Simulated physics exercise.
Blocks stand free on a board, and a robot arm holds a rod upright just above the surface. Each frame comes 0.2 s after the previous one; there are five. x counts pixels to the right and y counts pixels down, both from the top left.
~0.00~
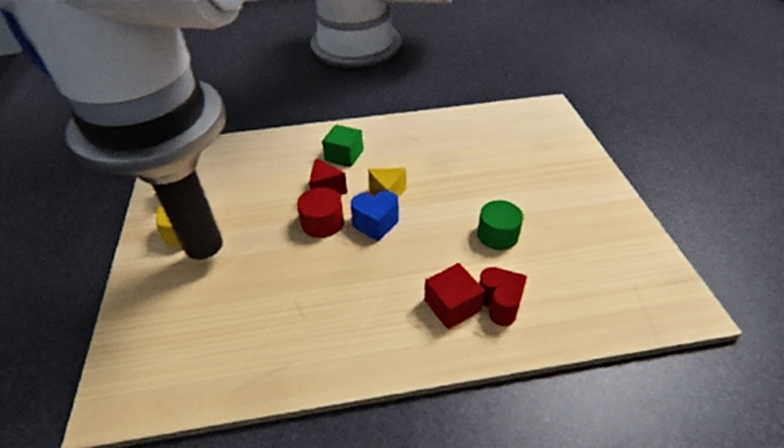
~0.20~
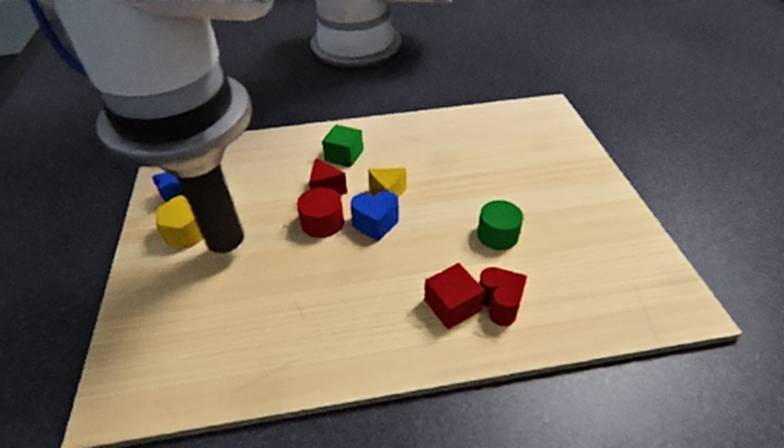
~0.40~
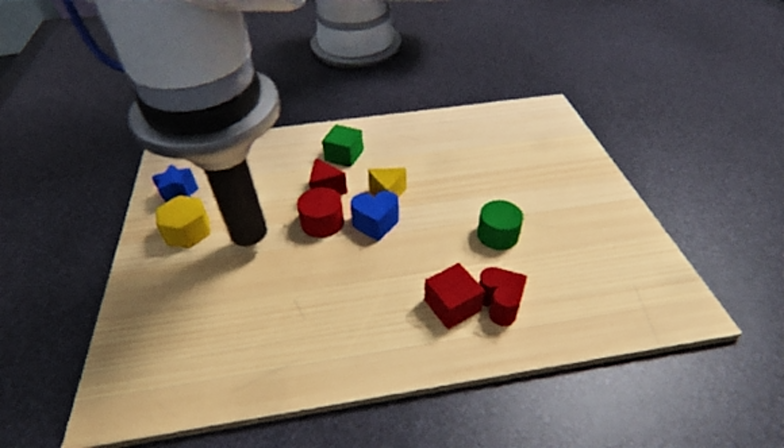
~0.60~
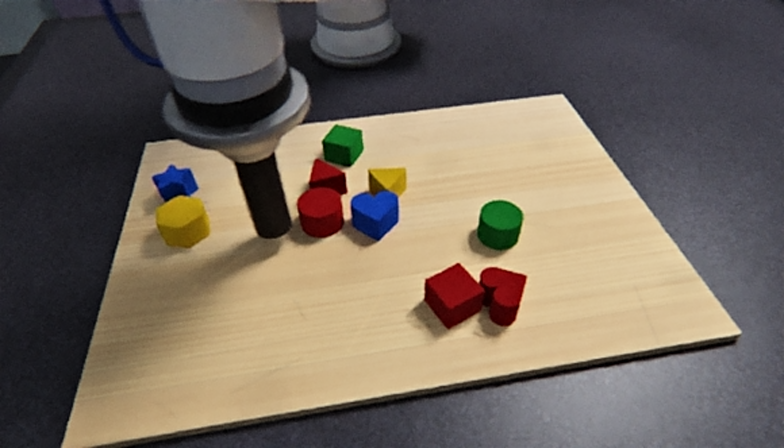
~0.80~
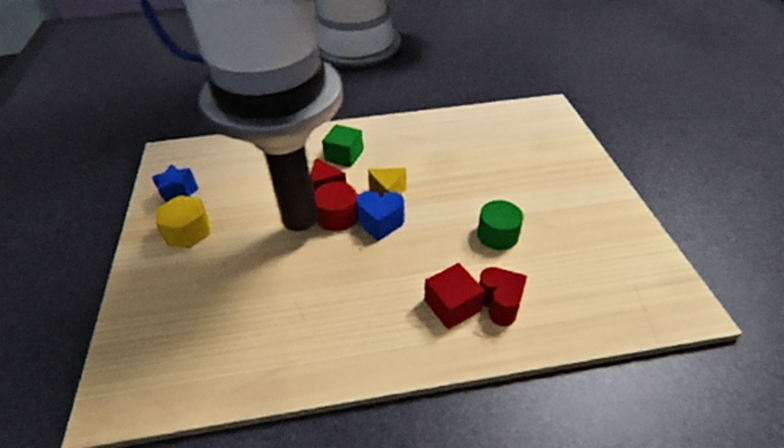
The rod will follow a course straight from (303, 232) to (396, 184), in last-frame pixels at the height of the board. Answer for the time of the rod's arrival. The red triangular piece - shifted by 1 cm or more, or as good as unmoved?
The red triangular piece is left alone.
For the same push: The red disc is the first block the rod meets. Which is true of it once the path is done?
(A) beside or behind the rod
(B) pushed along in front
The correct letter is B.
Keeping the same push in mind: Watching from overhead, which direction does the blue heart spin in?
The block turns clockwise.
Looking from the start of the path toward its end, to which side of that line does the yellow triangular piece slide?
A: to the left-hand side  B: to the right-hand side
It's B.
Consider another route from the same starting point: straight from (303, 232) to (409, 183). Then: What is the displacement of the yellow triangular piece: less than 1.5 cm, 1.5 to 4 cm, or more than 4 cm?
My estimate: Beyond 4 cm.
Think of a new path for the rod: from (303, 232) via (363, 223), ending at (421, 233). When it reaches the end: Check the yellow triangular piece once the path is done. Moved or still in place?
It will be nudged away from its spot.
What follows on the original path. One third of the way, rod at (334, 201); red disc at (365, 176); blue heart at (393, 200), turned 45° clockwise; yellow triangular piece at (398, 170).
Two thirds of the way, rod at (366, 185); red disc at (392, 160); blue heart at (393, 200), turned 45° clockwise; yellow triangular piece at (425, 161), turned 45° clockwise.
At the end, rod at (396, 170); red triangular piece still; red disc at (413, 143); blue heart at (393, 200), turned 45° clockwise; yellow triangular piece at (435, 160), turned 65° clockwise.
